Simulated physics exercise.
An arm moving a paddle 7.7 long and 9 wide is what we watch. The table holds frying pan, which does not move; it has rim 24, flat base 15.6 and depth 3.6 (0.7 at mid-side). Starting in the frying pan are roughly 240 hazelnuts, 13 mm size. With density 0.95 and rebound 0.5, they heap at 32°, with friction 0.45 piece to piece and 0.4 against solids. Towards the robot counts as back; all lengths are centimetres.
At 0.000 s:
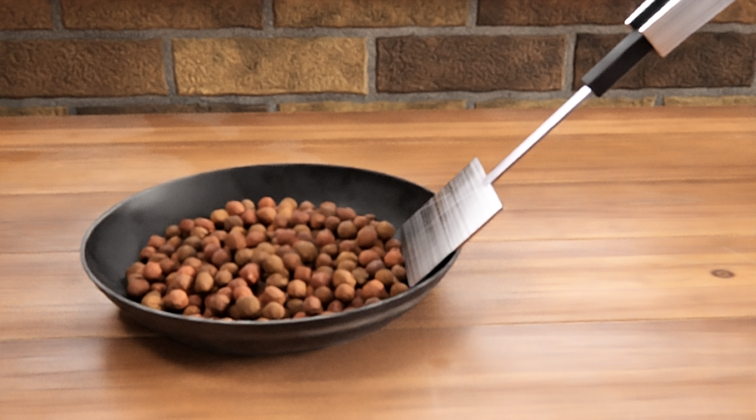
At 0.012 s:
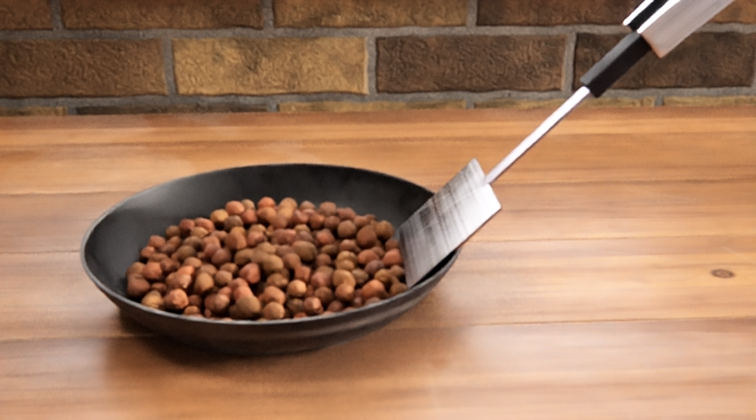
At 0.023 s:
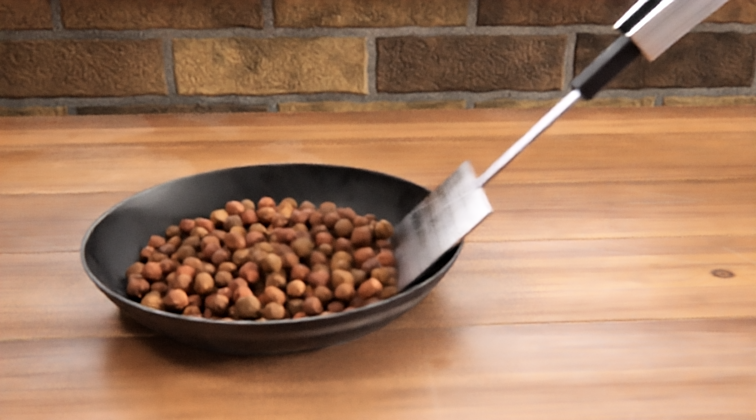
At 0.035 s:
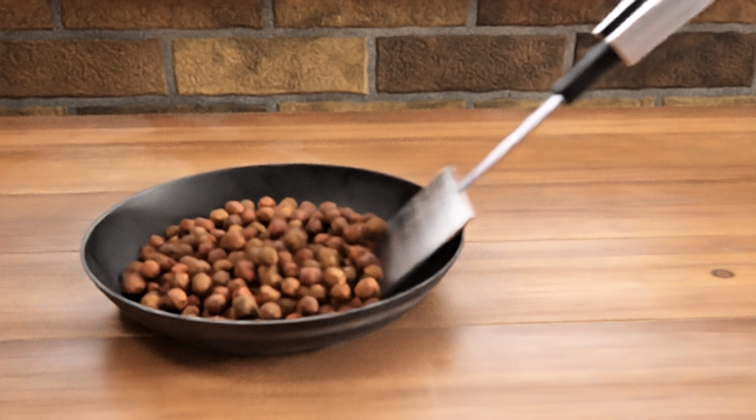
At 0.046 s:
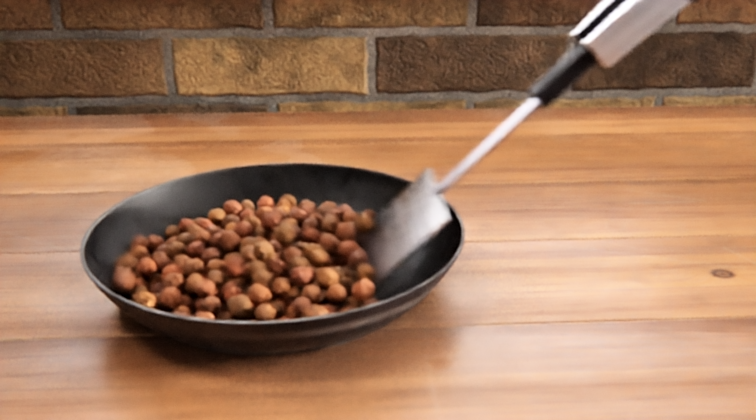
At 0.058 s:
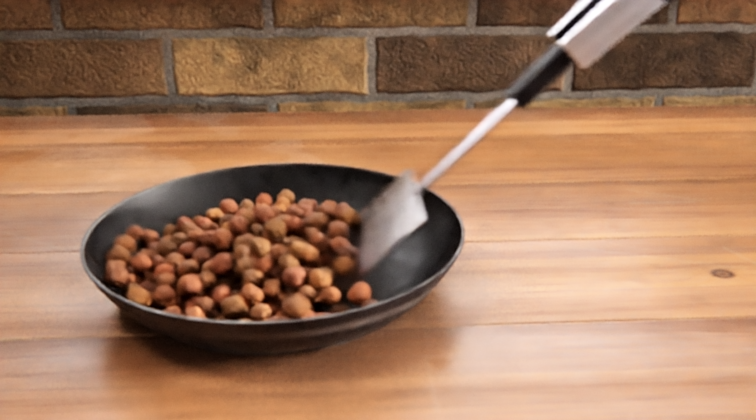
At the start, a metal paddle held by a robot arm rests against the right inner side of a black frying pan heaped with brown hazelnuts on a wooden table. The arm then moves the paddle left, pushing the nuts leftward and baring the pan's right side, while the pan stays still.
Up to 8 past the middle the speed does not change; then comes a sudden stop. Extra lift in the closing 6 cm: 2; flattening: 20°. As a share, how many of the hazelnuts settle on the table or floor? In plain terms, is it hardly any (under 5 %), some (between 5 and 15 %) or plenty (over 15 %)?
Plenty - over 15 %.
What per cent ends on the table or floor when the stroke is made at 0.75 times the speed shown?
That comes to some 30 per cent, roughly.
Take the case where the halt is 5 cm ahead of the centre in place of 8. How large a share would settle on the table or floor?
I'd expect close to 10 per cent then.
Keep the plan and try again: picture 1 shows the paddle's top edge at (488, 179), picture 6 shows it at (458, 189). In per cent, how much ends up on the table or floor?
Roughly 10 percent ends up there.
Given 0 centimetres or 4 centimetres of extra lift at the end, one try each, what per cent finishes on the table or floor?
Result: Approx. 25 % and 30 %, one try each.
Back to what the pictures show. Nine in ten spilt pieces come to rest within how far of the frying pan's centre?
About 45 cm from the centre.
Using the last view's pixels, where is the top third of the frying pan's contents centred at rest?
The centre sits close to (172, 250).
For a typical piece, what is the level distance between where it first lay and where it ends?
It works out to roughly 7 cm.
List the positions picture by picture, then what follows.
The first picture shows paddle top edge at (489, 181), sloping 45°; upper third of the load around (273, 253), from x 140 to 400, top at y 205; 237 in the frying pan.
The second picture shows paddle top edge at (487, 181), sloping 45°; upper third of the load around (273, 253), from x 140 to 400, top at y 205.
The third picture shows paddle top edge at (479, 185), sloping 45°; upper third of the load around (281, 252), from x 140 to 390, top at y 205.
The fourth picture shows paddle top edge at (460, 189), sloping 45°; upper third of the load around (278, 253), from x 135 to 380, top at y 205.
The fifth picture shows paddle top edge at (438, 192), sloping 45°; upper third of the load around (263, 252), from x 125 to 370, top at y 205.
The sixth picture shows paddle top edge at (416, 192), sloping 45°; upper third of the load around (263, 251), from x 115 to 370, top at y 200; 237 in the frying pan.
After 0.09 s, sloping 45°, highest piece 7 above the table; 236 in the frying pan, 1 on the blade or in flight.
After 0.12 s, sloping 39°, highest piece 8 above the table; 235 in the frying pan, 2 on the blade or in flight.
After 0.33 s, sloping 25°, highest piece 17 above the table; 153 in the frying pan, 66 on the table or floor, 18 on the blade or in flight.
After 1.38 s, sloping 25°, highest piece 3 above the table; 152 in the frying pan, 85 on the table or floor.
At rest, 152 in the frying pan, 85 on the table or floor. That is 36 % on the table or floor.
